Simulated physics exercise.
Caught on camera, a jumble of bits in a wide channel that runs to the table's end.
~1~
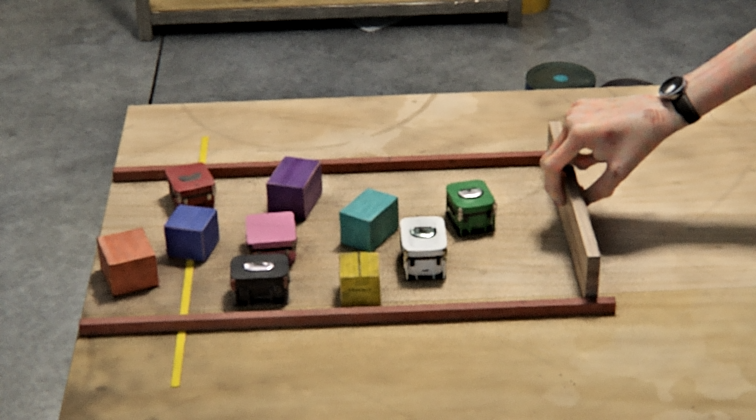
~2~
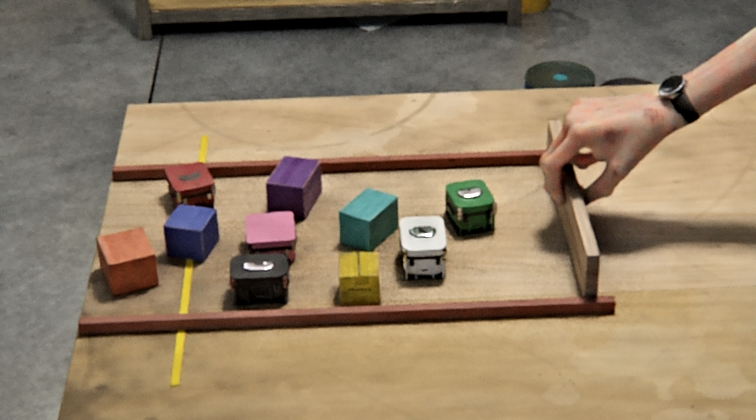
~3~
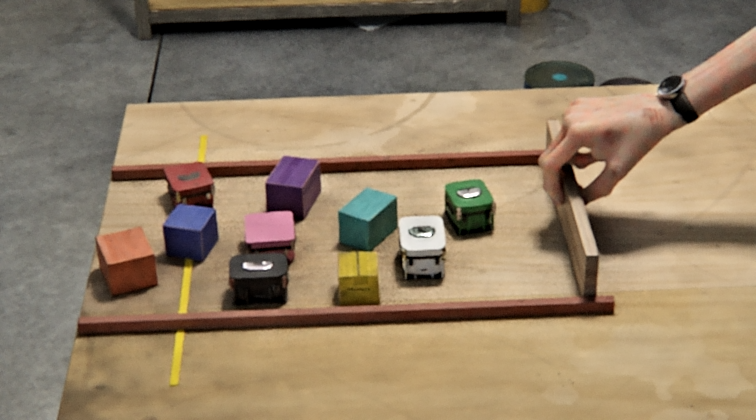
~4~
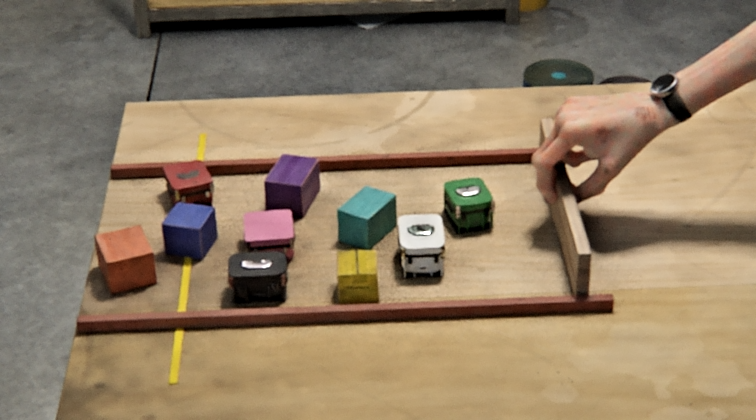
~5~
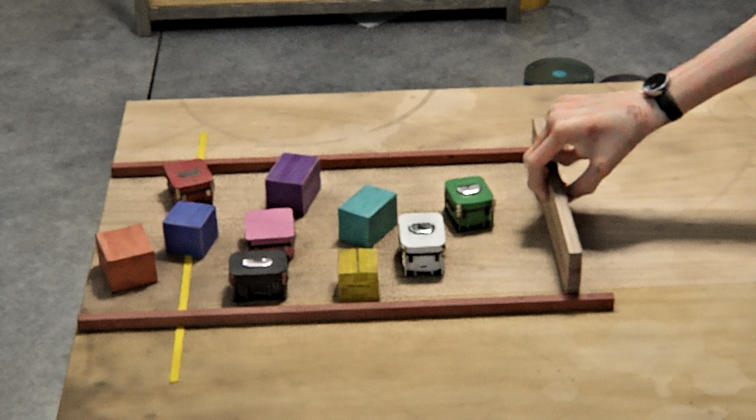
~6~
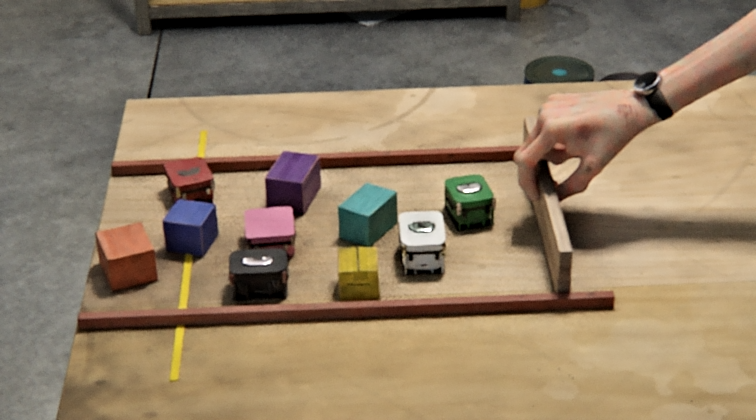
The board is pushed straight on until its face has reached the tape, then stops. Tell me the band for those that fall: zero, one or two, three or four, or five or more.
In the end the number that fall off is three or four.
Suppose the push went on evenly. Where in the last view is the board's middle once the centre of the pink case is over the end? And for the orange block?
Its middle is around (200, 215) and around (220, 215).
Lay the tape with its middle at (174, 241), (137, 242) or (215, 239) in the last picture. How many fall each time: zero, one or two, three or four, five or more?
In that order: Either three or four; five or more; either one or two.
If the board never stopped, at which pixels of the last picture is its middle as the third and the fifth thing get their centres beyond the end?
First at (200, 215), next at (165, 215).
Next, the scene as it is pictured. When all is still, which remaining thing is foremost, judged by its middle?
It is the red case.
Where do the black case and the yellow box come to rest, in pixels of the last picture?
The black case at (112, 282), the yellow box at (160, 292).
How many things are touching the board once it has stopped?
4 of them.
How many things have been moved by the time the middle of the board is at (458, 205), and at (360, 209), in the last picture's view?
The counts are 1 and 5.
Early on, none off yet; orange block at rest near (127, 256); red case at rest near (190, 183); blue block at rest near (191, 228).
A while later, none off yet; orange block moving near (115, 259); red case at rest near (190, 183); blue block travelled about its own width near (153, 231).
Finally, the number that fall off is three or four; lost, pink case, blue block and orange block.
